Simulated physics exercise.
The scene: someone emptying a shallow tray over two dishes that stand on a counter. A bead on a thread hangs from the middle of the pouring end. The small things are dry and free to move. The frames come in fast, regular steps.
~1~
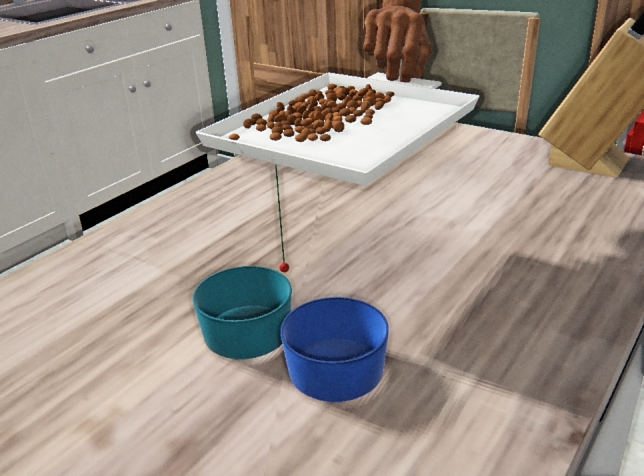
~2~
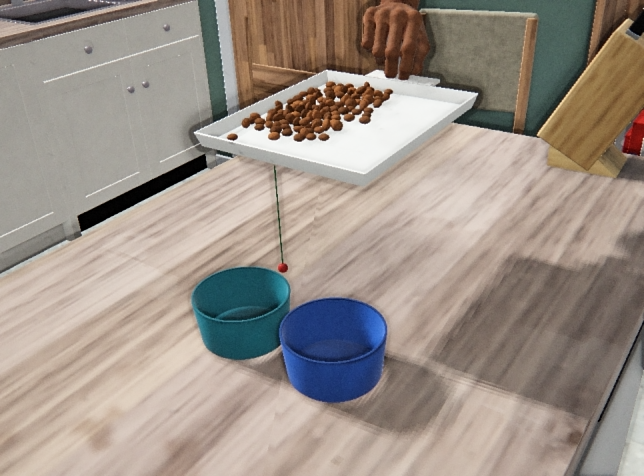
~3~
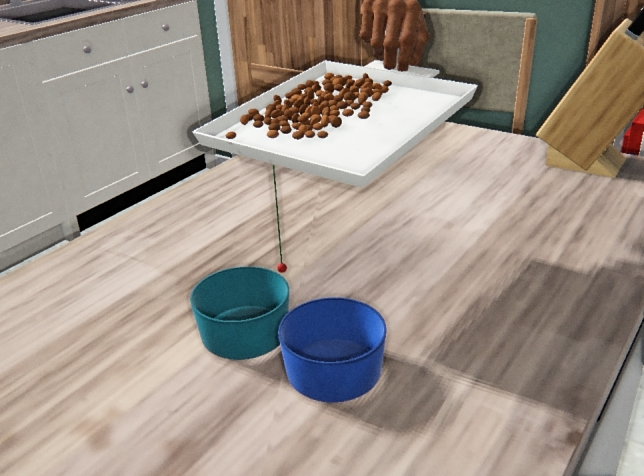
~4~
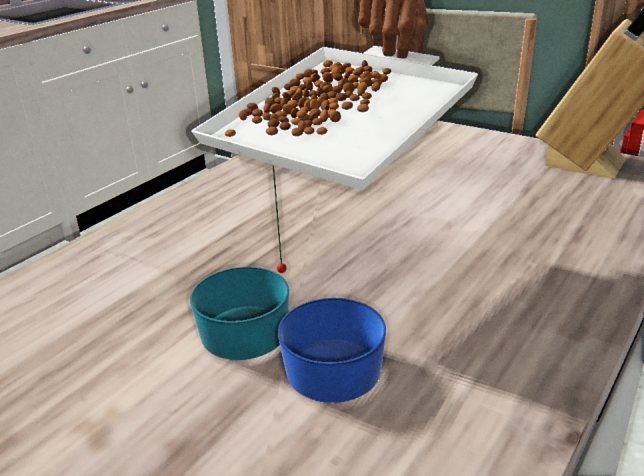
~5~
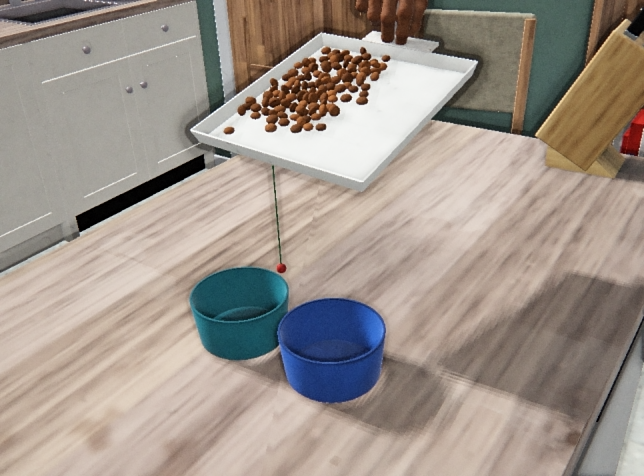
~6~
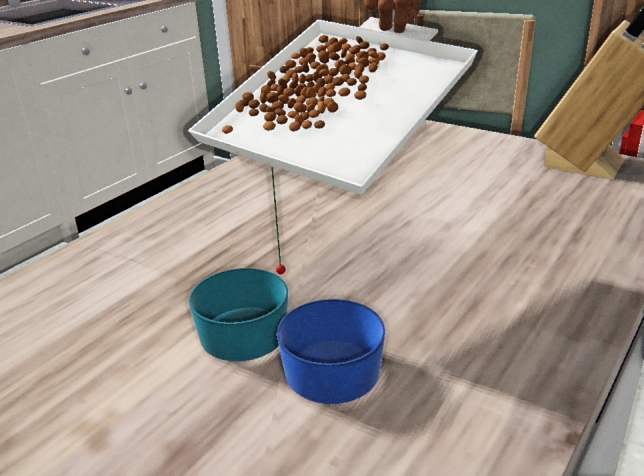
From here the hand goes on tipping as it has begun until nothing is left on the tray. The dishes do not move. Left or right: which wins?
More goes to the right-hand dish.
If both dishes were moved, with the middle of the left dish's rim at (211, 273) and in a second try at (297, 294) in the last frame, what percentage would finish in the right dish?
First some 50, then 10 per cent.
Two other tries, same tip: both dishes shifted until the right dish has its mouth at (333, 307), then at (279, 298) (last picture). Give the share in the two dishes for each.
Roughly 60 per cent, and 40 per cent.
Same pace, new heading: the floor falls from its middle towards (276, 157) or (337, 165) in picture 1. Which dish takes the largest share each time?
The first try: Left. The second: Right.
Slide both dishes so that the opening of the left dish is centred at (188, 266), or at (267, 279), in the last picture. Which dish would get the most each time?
First the right one, then the right one.
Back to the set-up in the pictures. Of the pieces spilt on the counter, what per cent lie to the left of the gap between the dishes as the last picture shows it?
About 70 per cent.
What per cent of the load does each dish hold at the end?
The left dish has 30 per cent, the right dish has 60.
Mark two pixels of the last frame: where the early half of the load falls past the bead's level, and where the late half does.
The first part at (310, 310); the rest at (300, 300).
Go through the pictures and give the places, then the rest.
The first picture shows corners of the pouring end at (202, 132) and (365, 169), level; middle of the load at (325, 109), bits of dog kibble; left dish at (212, 334); right dish at (305, 375); bead on its thread at (284, 267).
The second picture shows corners of the pouring end at (201, 132) and (363, 171), level; middle of the load at (323, 107).
The third picture shows corners of the pouring end at (199, 131) and (362, 172), tipped barely, lowest at the right corner; middle of the load at (322, 102).
The fourth picture shows corners of the pouring end at (198, 130) and (361, 175), tipped a little, lowest at the right corner; middle of the load at (321, 93).
The fifth picture shows corners of the pouring end at (197, 129) and (361, 178), tipped a little, lowest at the right corner; middle of the load at (319, 85).
The sixth picture shows corners of the pouring end at (195, 129) and (360, 181), tipped clearly, lowest at the right corner; middle of the load at (317, 77); left dish at (208, 336); right dish at (301, 377).
Soon after the last picture, tray tipped steeply; most on the tray; a stray few in the left dish; about a quarter in the air.
A little later, tray tipped right over; a small part on the tray; about a third in the right dish; about a quarter in the left dish; a small part outside both; about a quarter in the air.
Later still, tray tipped past a quarter turn; about half in the right dish; about a quarter in the left dish; a small part outside both.
At rest, tray tipped past a quarter turn; about half in the right dish; about a quarter in the left dish; a small part outside both.
